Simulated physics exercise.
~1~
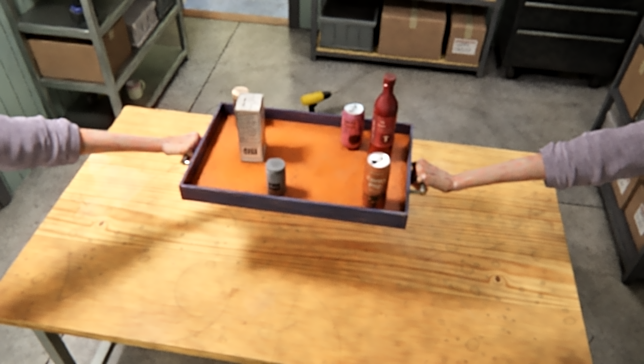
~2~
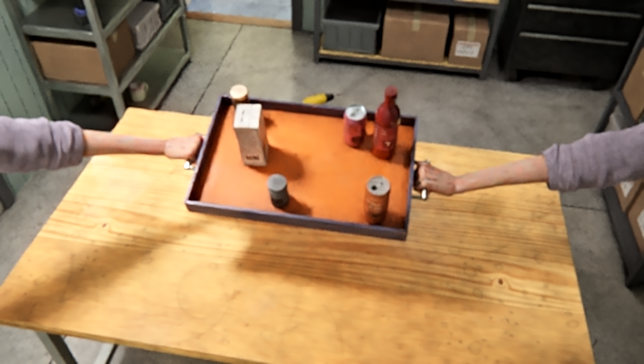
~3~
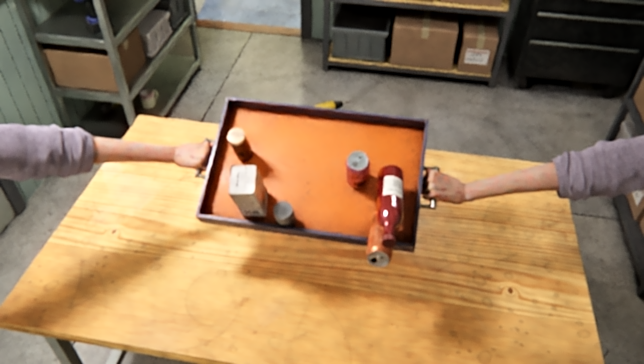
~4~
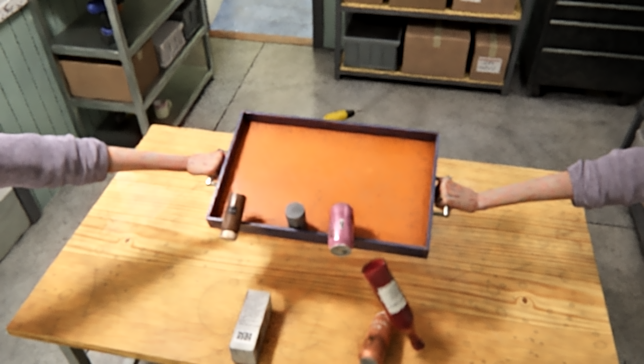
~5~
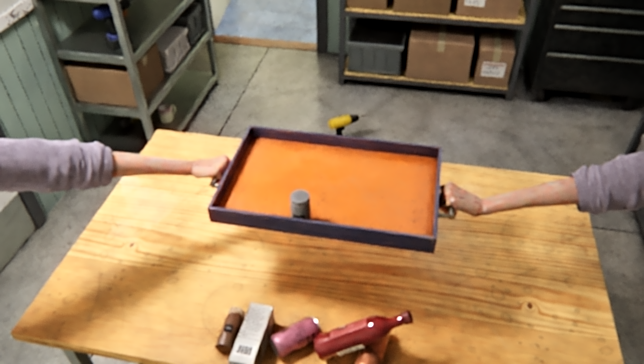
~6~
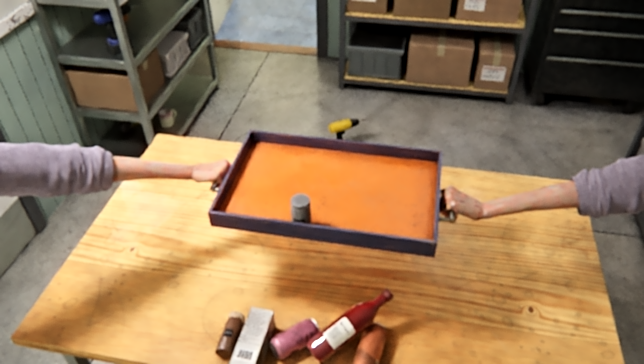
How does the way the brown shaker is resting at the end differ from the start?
At the start the brown shaker was standing upright on the tray. By the end it was lying on its side on the table.
